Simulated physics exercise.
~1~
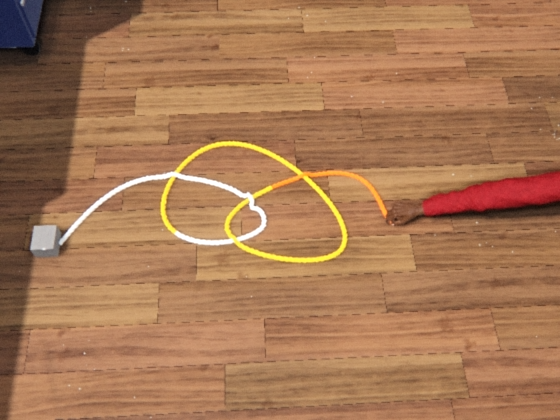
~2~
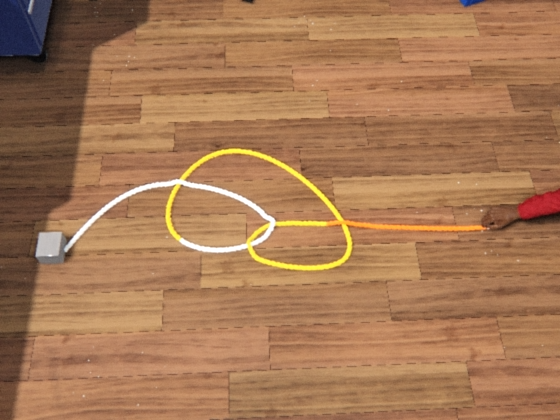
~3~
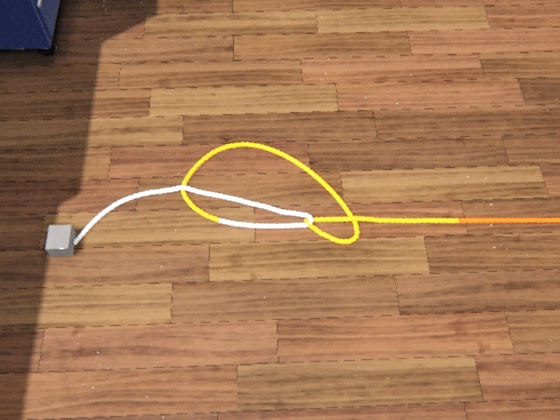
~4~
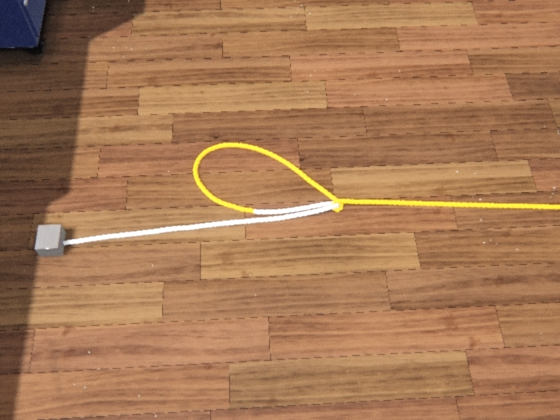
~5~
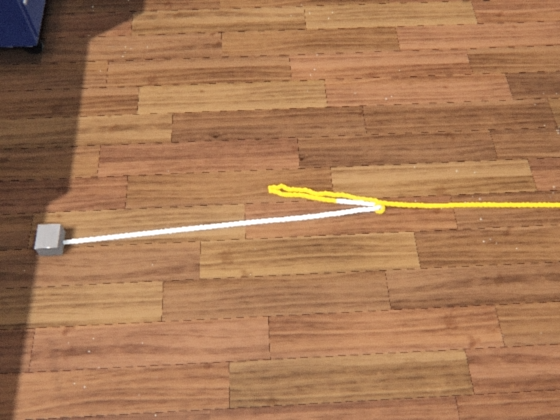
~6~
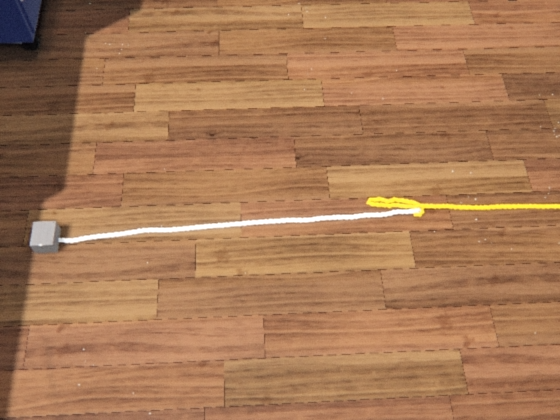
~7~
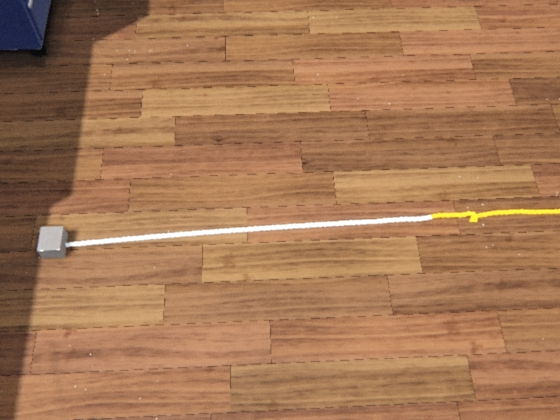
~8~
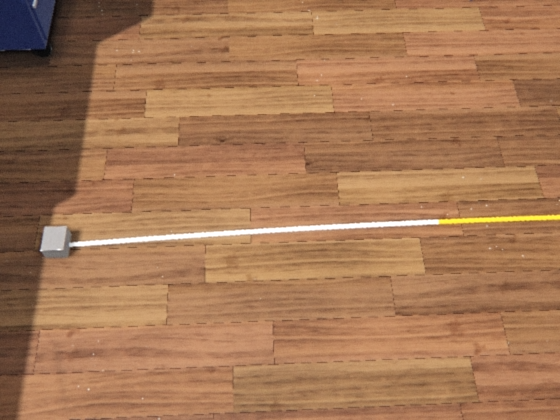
On a wooden floor, a hand pulls a looped rope right until it runs straight.
